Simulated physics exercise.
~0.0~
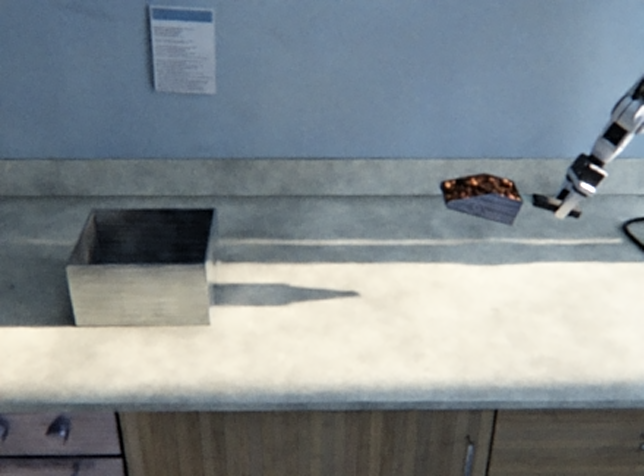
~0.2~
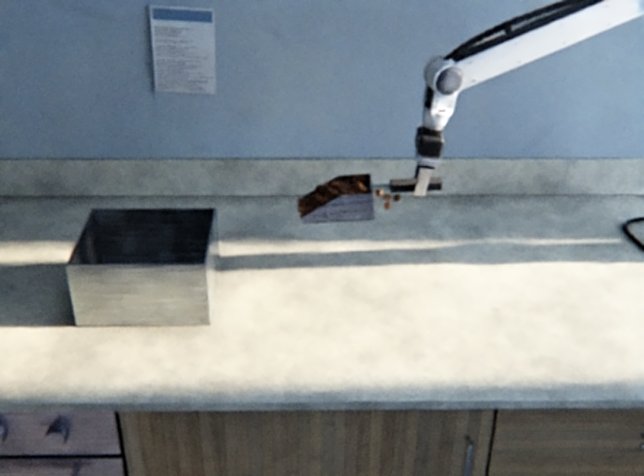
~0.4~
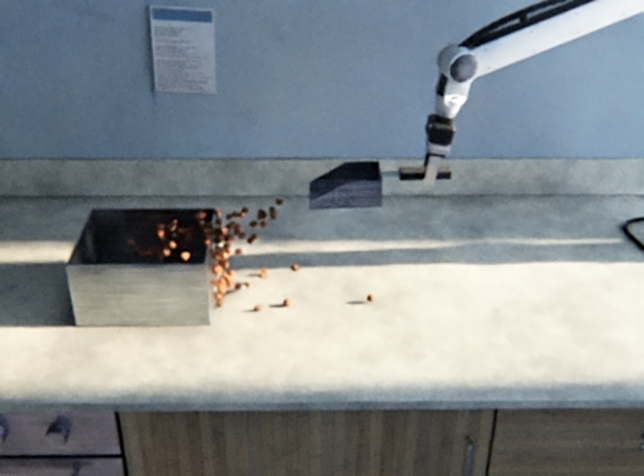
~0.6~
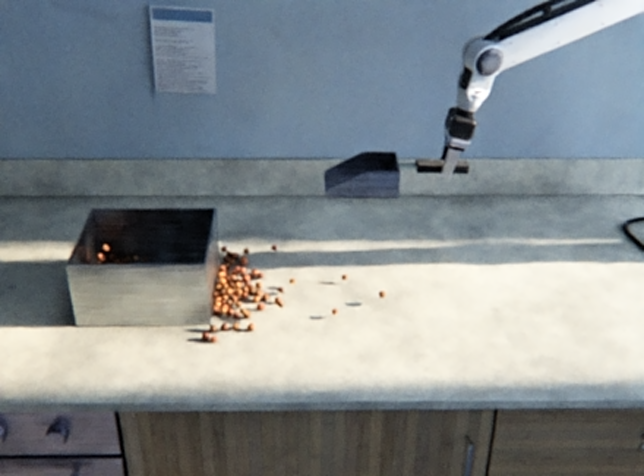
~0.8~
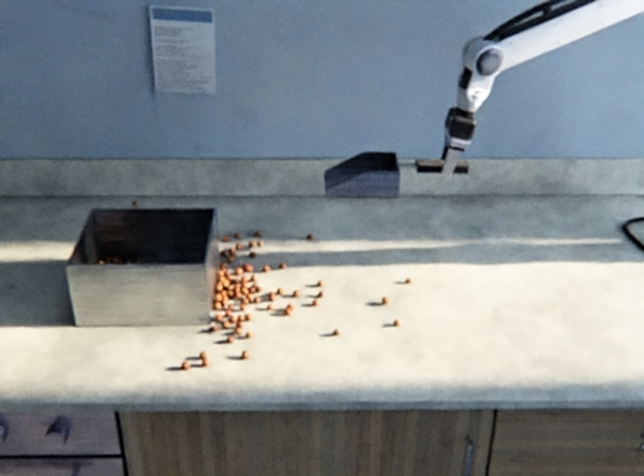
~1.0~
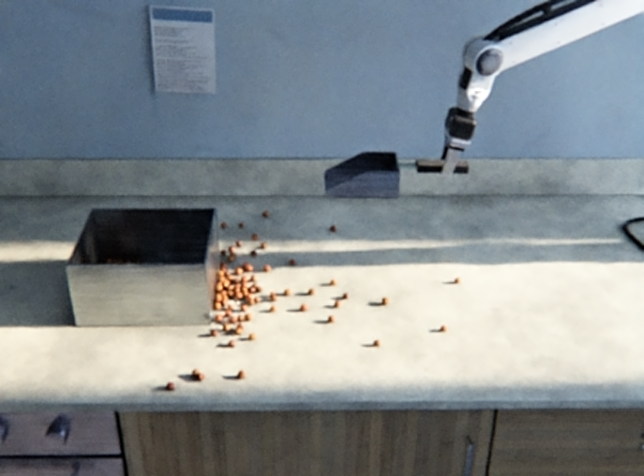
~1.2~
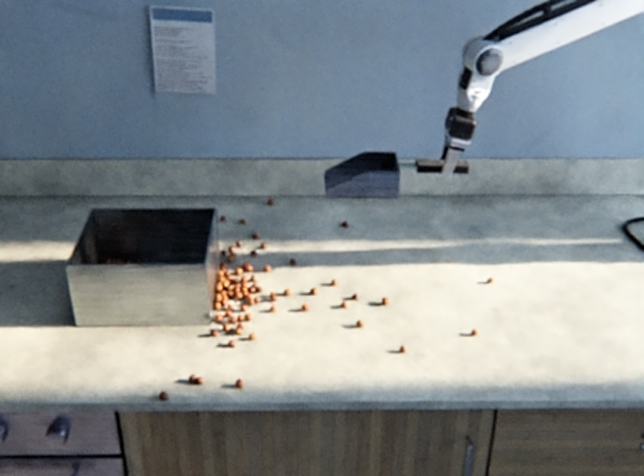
A dark scoop heaped with reddish-brown hazelnuts, held by a white robot arm, moves left above a pale grey counter, seen from the front and slightly above. An open metal box stands on the left, with a blue wall and a pinned paper notice behind and wooden cabinets below. The scoop stops short and draws back a little to the right as the nuts fly off toward the box. Some drop inside, but many land against its right side and scatter across the counter. The arm holds the emptied scoop still while the stray nuts roll outward, leaving a cluster beside the box.
